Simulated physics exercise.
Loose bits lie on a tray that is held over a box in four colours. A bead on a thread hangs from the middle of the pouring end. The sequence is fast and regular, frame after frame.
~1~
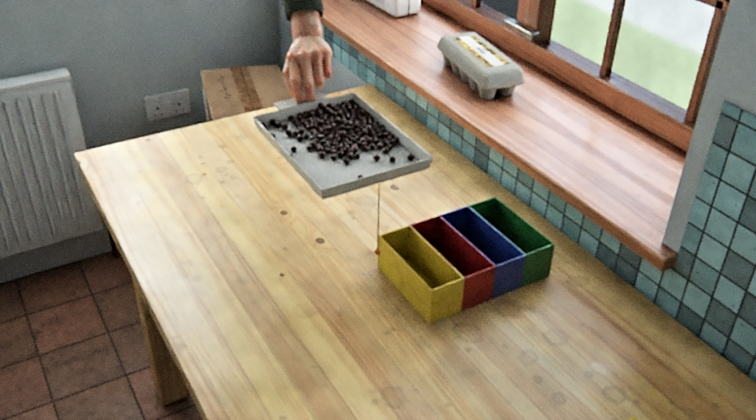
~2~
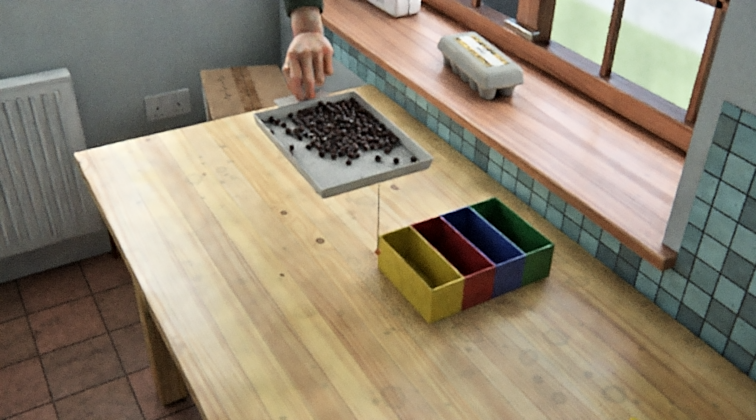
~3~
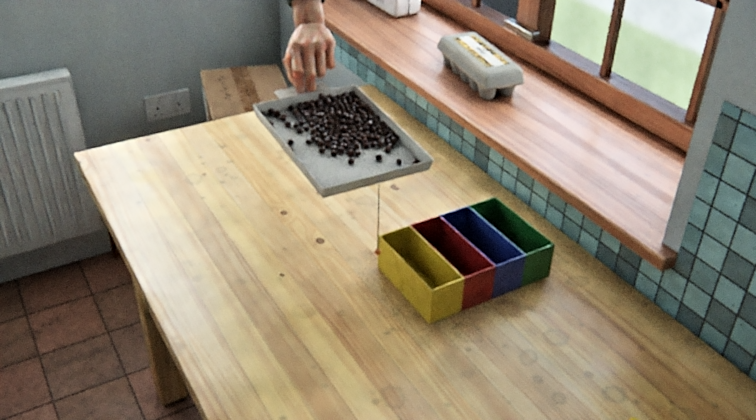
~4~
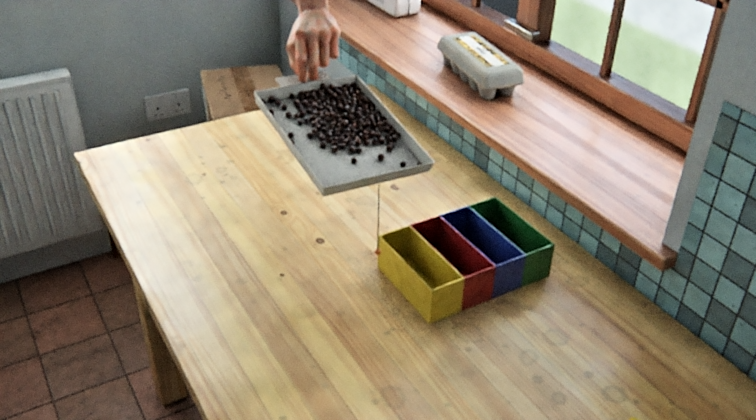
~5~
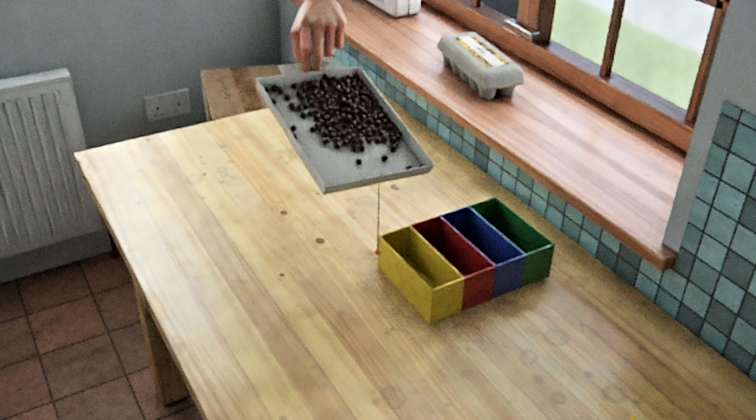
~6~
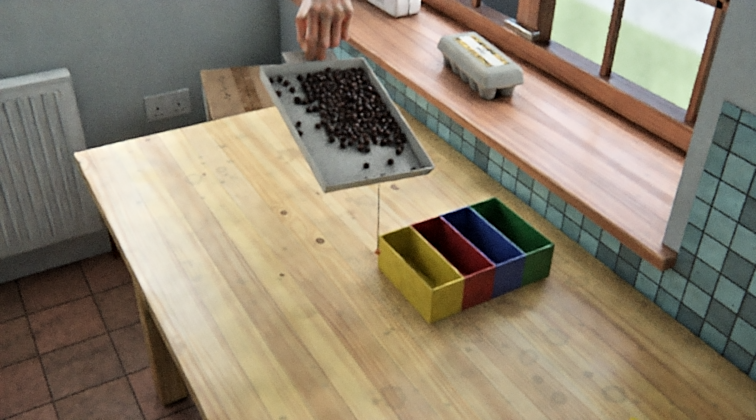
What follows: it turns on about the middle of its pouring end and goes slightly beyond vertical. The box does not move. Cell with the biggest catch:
Yellow.
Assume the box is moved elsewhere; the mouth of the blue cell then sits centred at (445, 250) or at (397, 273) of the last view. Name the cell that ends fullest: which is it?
The blue one, and then that green cell.
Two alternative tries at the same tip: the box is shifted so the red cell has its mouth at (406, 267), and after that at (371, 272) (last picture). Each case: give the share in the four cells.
First 100 %, then 90 %.
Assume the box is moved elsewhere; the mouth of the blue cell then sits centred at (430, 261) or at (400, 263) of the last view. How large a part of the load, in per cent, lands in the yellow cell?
I'd expect some 0 percent, and then some 0 percent.
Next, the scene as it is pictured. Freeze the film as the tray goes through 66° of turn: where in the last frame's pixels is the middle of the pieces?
In the last view, the load is centred near (414, 172).
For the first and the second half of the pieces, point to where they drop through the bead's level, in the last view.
It passes near (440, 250) first and then near (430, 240).
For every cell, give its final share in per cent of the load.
I'd put the yellow cell at 50 percent, the red cell at 30 percent, the blue cell at 0 percent and the green cell at 0 percent.
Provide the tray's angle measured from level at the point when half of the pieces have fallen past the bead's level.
Angle: Approx. 90 degrees.
Soon after the last picture, tray tipped steeply; most on the tray; a stray few in the yellow cell; a stray few in the red cell; about a quarter falling or outside the box.
A little later, tray tipped past a quarter turn; a small part on the tray; about a third in the yellow cell; about a quarter in the red cell; a stray few in the blue cell; about a quarter falling or outside the box.
Later still, tray tipped past a quarter turn; about half in the yellow cell; about a third in the red cell; a stray few in the blue cell; a stray few in the green cell; a small part falling or outside the box.
By the end, tray tipped past a quarter turn; about half in the yellow cell; about a third in the red cell; a stray few in the blue cell; a stray few in the green cell; a small part outside the box.
